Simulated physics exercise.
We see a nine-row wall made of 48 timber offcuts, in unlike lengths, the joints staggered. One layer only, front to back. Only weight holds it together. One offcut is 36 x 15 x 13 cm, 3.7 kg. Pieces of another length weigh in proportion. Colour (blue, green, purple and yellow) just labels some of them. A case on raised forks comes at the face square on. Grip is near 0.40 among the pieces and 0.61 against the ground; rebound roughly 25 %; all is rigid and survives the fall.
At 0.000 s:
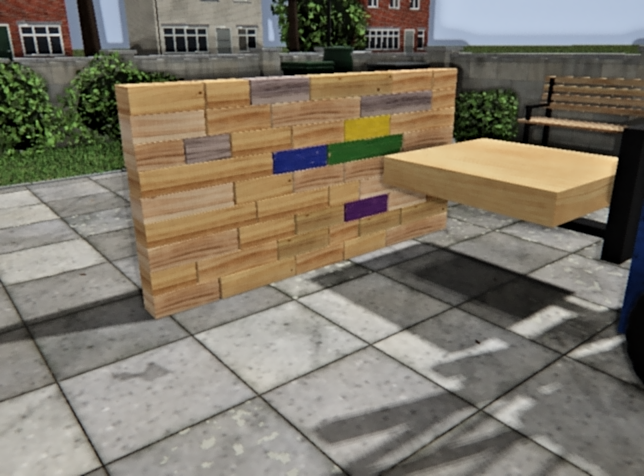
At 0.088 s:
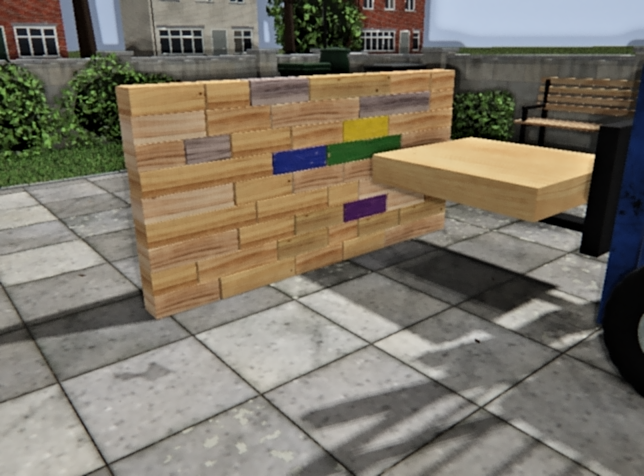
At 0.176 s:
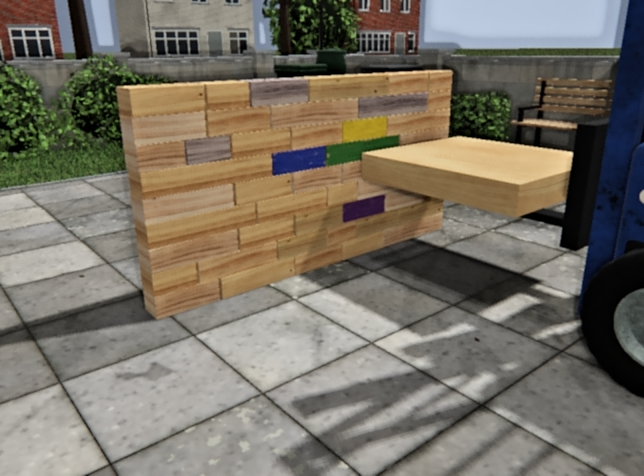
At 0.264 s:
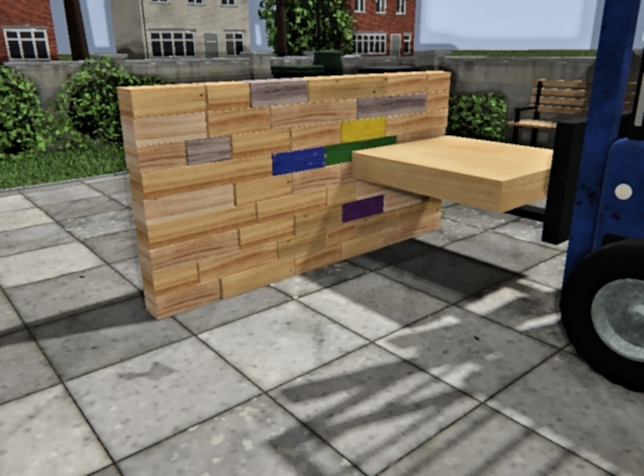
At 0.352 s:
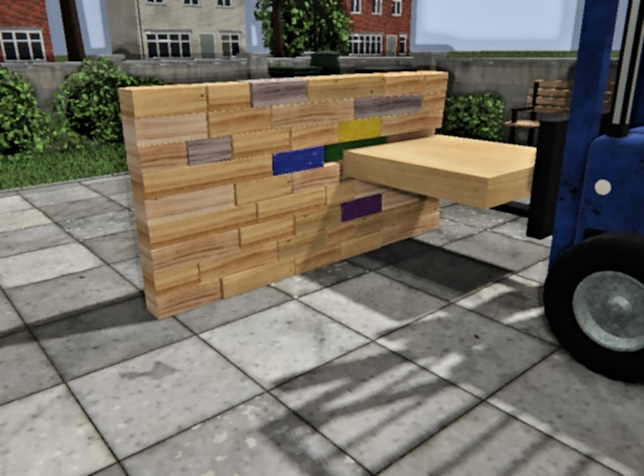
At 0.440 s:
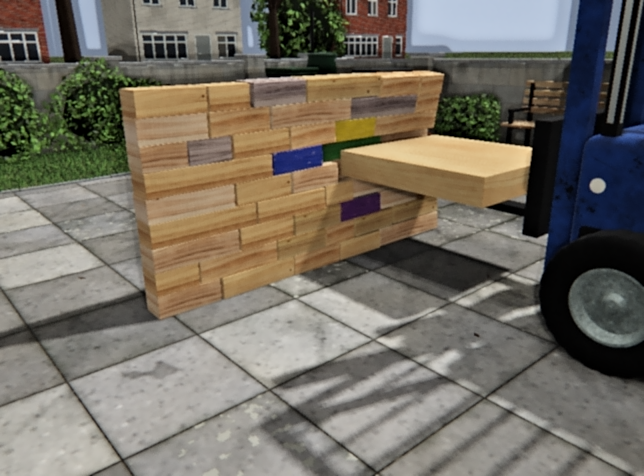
Paved yard by red-brick houses, a blue forklift moving in from the right and pushing a wooden slab into a stacked timber wall.
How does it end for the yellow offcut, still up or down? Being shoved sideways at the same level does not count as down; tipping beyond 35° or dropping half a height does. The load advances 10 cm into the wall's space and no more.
In the end the yellow offcut comes down.
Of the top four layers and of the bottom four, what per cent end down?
From the top 60, from the bottom 0 per cent.
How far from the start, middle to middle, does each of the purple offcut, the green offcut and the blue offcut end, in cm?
Purple 0, green 70, blue 0.
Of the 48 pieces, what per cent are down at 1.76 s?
At that moment 30 per cent.
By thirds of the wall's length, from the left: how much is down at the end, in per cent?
In per cent: Left 0, middle 40, right 50.
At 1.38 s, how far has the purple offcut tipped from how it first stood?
Some 0°.
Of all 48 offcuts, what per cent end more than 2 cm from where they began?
Shifted: 30 per cent.
By 0.72 s, none of the 48 offcuts down, 19 disturbed; yellow offcut tilted 5°; green offcut tilted 14°.
By 1.14 s, 10 of the 48 offcuts down; yellow offcut tilted 47°, 7 cm lower; green offcut tilted 48°, 7 cm lower.
By 1.38 s, 14 of the 48 offcuts down; yellow offcut on its side; green offcut on its side.
When it is over (2.5 s), 14 of the 48 offcuts down; yellow offcut on its side; green offcut on its side; blue offcut unmoved. In pixels of the last frame, middles, yellow offcut near (296, 222), green offcut near (323, 228).
